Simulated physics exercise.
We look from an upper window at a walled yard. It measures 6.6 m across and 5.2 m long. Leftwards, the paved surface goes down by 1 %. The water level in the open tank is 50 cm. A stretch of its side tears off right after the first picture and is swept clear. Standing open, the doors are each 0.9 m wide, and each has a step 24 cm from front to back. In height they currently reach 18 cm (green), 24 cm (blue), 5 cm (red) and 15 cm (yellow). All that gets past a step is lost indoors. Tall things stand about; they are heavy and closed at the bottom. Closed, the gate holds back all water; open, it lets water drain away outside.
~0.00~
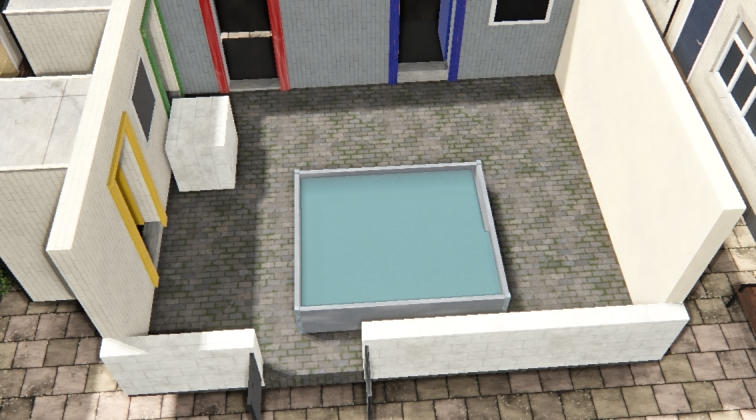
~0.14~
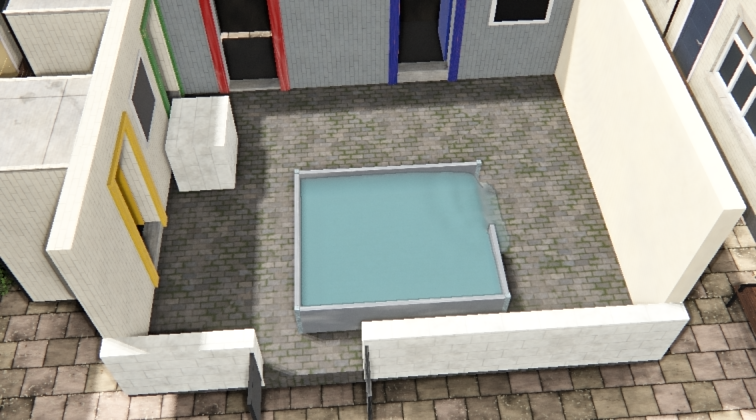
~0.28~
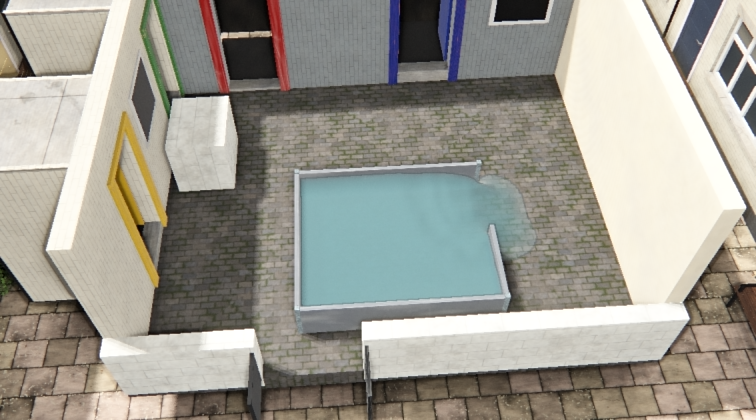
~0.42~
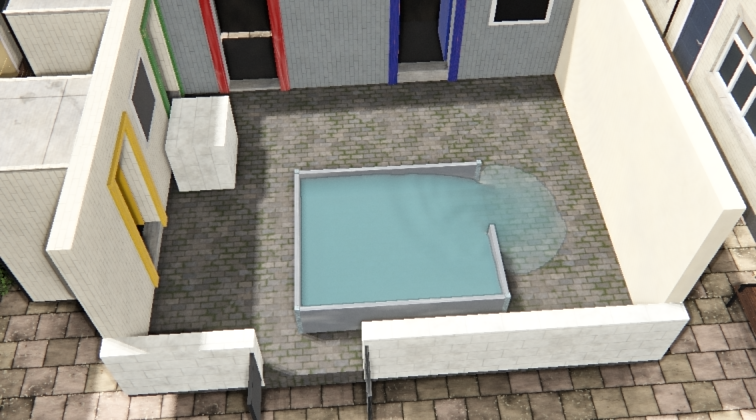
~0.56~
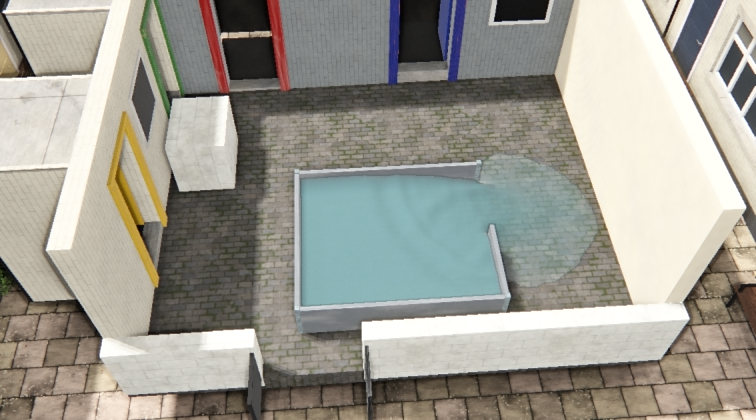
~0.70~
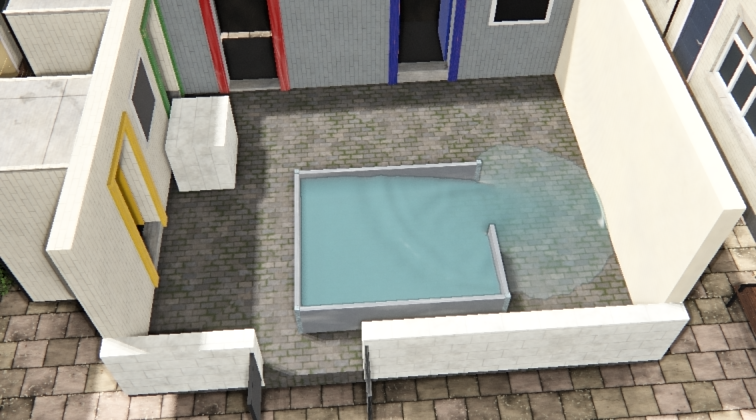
Water pours through a gap in the right side of an open tank in a walled yard, spreading in a widening, thinning fan across the paving toward the cream right-hand wall, while ripples cross the tank's surface.
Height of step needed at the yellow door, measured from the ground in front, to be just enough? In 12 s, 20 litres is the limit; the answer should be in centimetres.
Approximately 7 cm.
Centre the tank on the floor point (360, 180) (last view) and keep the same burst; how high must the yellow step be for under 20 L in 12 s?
Then close to 10.5 cm.
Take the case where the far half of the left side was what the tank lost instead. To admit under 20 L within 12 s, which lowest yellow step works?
A height of around 28 cm.
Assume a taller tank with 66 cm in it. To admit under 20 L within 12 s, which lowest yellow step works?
Something near 11.5 cm should do.
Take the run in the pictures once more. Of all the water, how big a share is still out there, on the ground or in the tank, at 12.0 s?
I'd estimate some 92 in a hundred.
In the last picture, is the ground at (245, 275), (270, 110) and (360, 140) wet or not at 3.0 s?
First bone-dry, second bone-dry, third bone-dry.
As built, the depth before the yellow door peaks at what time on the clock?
Peak: Close to 11.0 s.
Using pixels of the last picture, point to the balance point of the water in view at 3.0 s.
The balance point sits at roughly (458, 230).
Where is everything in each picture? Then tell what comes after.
The first frame shows the open tank at (395, 234) is whole and still, 50 cm deep; the yellow door at (142, 209) is dry.
In the second frame, the gap is at (480, 211), the front 0.3 m out at (506, 239); the back of the open tank holds 50 cm.
In the third frame, water pours out at (480, 212) and has run 0.7 m, to (530, 237); about 9 cm deep outside, 50 cm at the back.
In the fourth frame, water pours out at (480, 212) and has run 1.2 m, to (560, 228); about 6 cm deep outside, 50 cm at the back.
In the fifth frame, the gap is at (480, 213), the front 1.7 m out at (592, 226); the back of the open tank holds 50 cm.
In the sixth frame, water pours out at (480, 212) and has run 1.8 m, to (586, 174); about 5 cm deep outside, 50 cm at the back; the yellow door at (142, 209), 4.7 m from the gap, is still 4.8 m from the nearest water.
After 1.4 s water covers 20 % of the floor, deepest (30 cm) near (593, 207); it has not reached the yellow door.
After 3.0 s water covers 30 % of the floor, deepest (30 cm) near (636, 334); it has not reached the yellow door.
After 12.0 s water covers 95 % of the floor, deepest (14 cm) near (144, 368); 10 cm at the yellow door, 0 litres in over its 15 cm step.
At the yellow door as built, the water arrived by 6.0 s and peaked near 11 cm at 11.0 s.
With a step of 6 cm, 30 litres would have come in within the 12 s; with 8 cm, 12 litres. So under 20 litres takes about 7 cm.
